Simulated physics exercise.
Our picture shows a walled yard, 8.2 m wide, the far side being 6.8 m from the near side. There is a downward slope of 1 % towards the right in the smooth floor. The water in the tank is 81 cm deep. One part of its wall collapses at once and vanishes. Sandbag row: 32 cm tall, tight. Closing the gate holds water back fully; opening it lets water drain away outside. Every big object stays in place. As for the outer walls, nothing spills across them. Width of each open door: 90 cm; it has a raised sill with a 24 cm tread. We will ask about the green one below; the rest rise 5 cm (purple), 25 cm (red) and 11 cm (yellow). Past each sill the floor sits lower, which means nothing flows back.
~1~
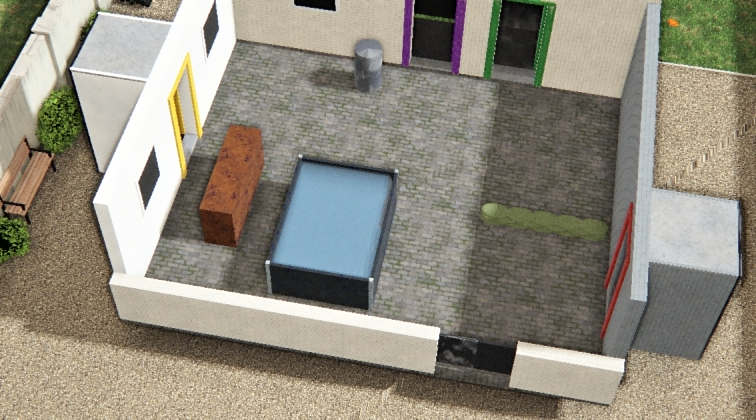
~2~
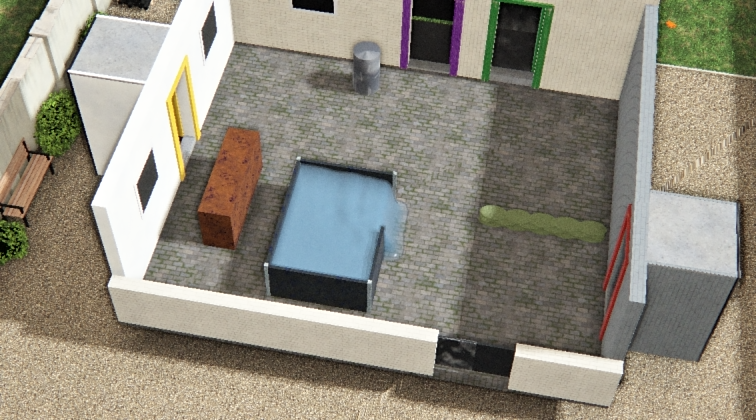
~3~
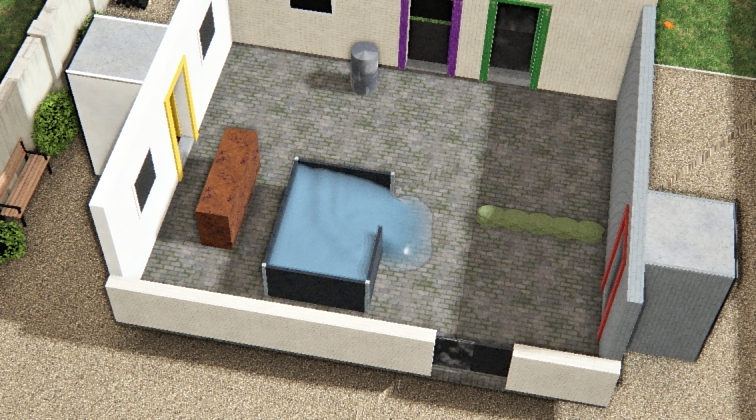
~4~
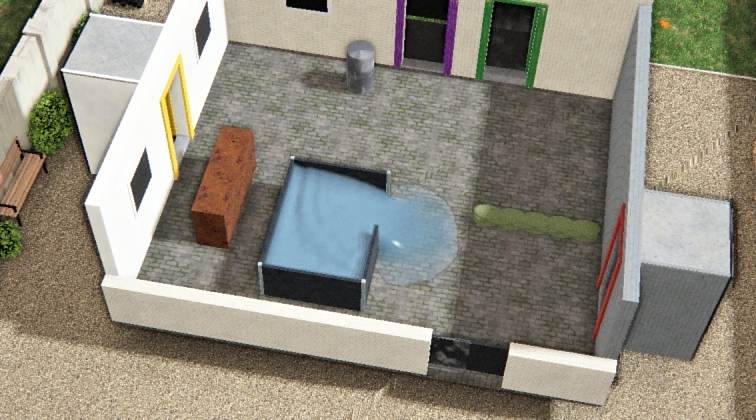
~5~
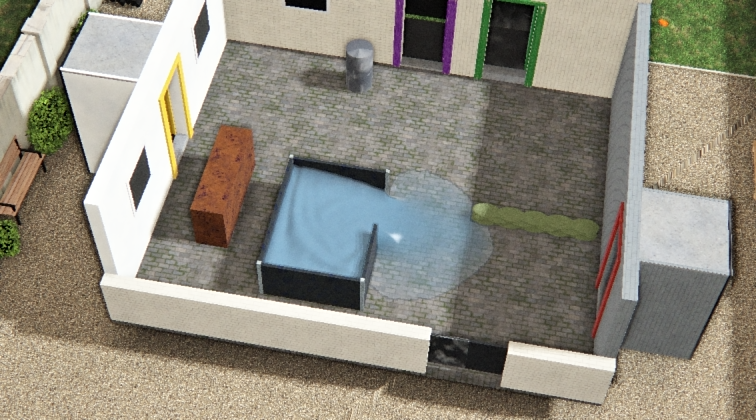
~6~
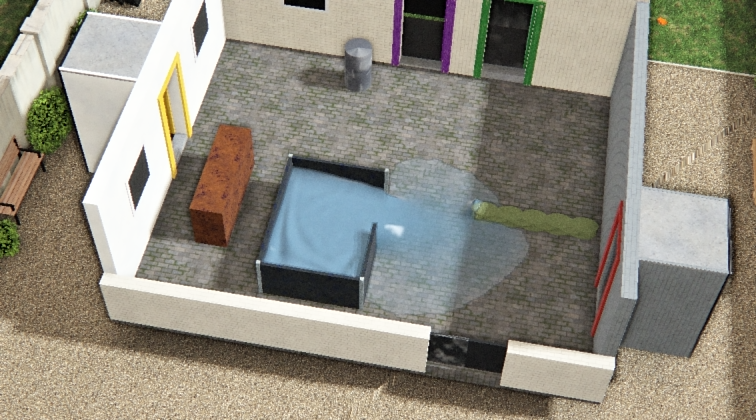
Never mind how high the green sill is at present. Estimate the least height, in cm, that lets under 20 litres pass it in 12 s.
I would say 9 cm.
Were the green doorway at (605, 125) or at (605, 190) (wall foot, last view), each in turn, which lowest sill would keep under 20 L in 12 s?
18 and 13.0 cm.
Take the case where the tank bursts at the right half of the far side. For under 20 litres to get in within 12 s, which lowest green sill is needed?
Roughly 14.5 cm.
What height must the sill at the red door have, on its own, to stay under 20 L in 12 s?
The red one would have to be about 26 cm high.
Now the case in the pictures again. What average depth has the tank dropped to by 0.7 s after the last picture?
Roughly 52 cm on average.
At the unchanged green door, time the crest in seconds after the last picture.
The depth peaks at about 4.0 seconds.
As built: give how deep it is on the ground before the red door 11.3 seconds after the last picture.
It comes to about 11.5 centimetres deep.
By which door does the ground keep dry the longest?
It is the yellow one.
Then, 0.7 s after the last picture water covers 30 % of the floor, deepest (46 cm) near (384, 219); it has not reached the green door.
Then, 2.3 s after the last picture water covers 40 % of the floor, deepest (40 cm) near (586, 371); 6 cm at the green door, 0 litres in over its 19 cm sill.
Then, 11.3 s after the last picture water covers 95 % of the floor, deepest (14 cm) near (596, 238); 10 cm at the green door, 0 litres in over its 19 cm sill.
At the green door as built, the water peaked near 13 cm, 3.9 s after the last picture.
With a sill of 7.5 cm, 46 litres would have come in within the 12 s; with 10 cm, 12 litres. So under 20 litres takes about 9 cm.
